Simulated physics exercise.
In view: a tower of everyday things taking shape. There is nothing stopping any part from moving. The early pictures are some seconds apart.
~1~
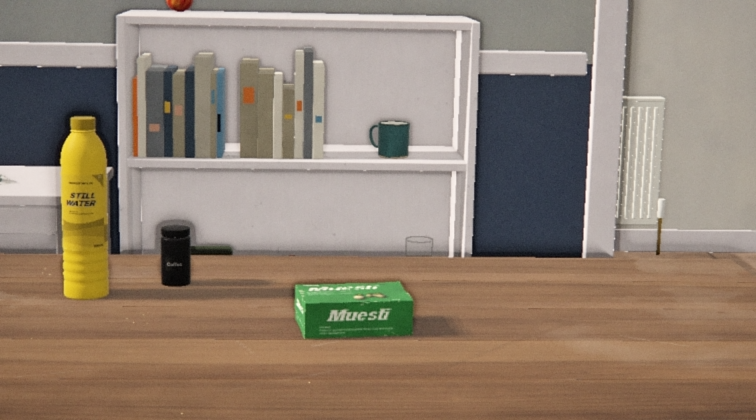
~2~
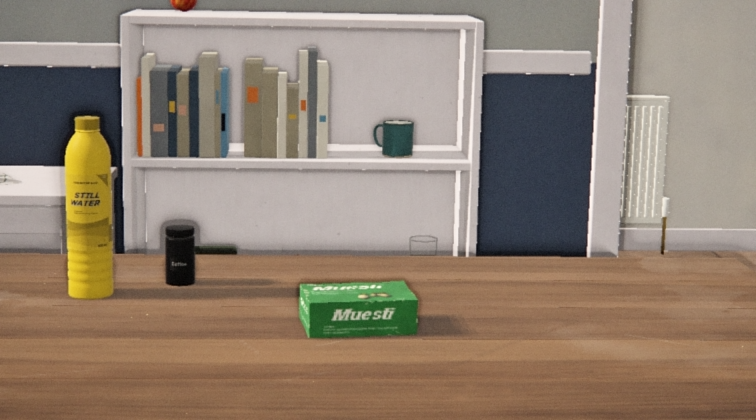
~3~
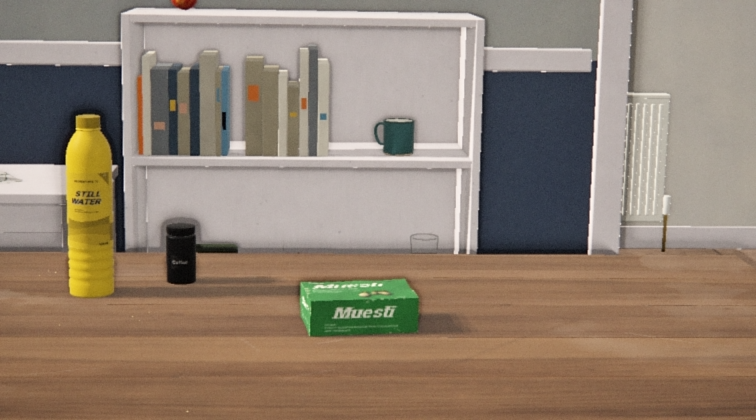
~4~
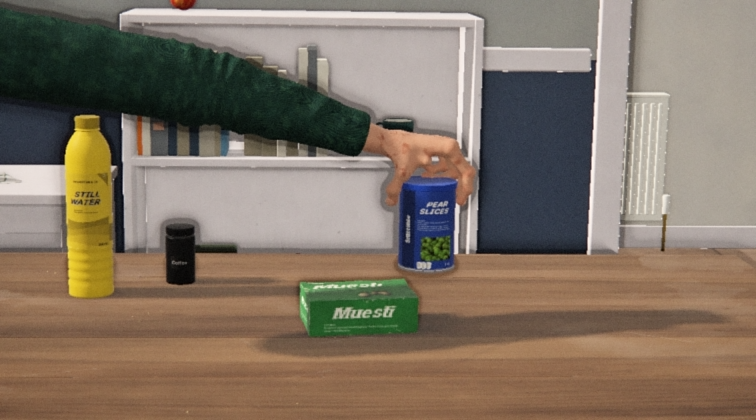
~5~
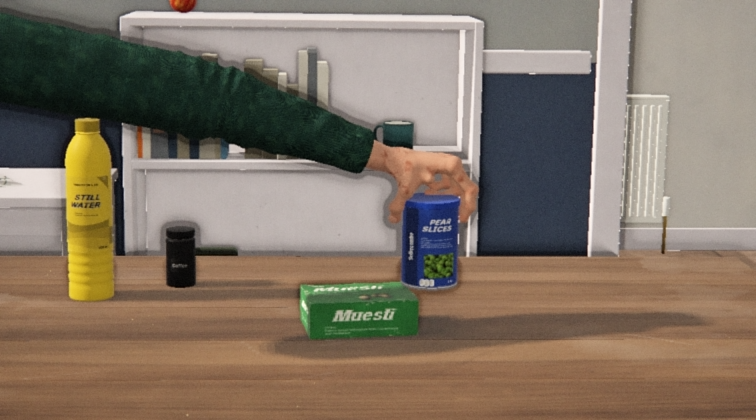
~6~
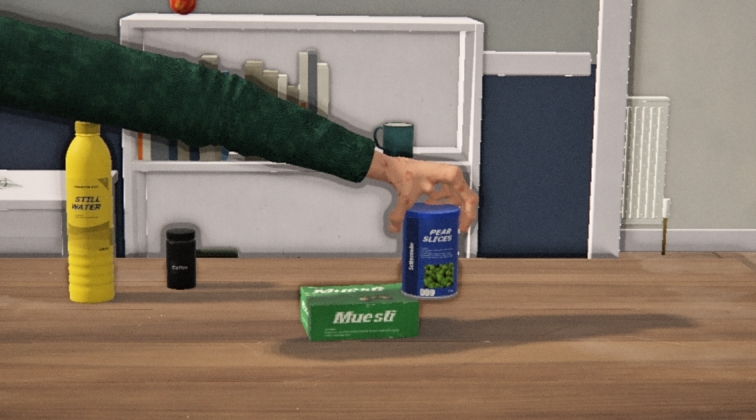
The footage shows a yellow bottle, a black shaker and a green muesli packet on a wooden table, before a green-sleeved arm reaches in from the left, lowers a blue tin behind the packet's right side and keeps holding it.
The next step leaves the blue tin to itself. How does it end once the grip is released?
Not safe.
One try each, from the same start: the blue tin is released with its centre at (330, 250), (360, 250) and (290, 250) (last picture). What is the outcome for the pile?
Outcomes in order: No collapse, no collapse, a collapse.
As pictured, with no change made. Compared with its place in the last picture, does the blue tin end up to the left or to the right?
It heads rightwards.
Then, 0.40 s later than the last frame, blue tin now fallen.
Then, 0.60 s later than the last frame, nothing new.
When it is over, fallen, blue tin; the other 3 as before. End places, in pixels of the last picture, blue tin near (509, 300). The pile loses its balance.
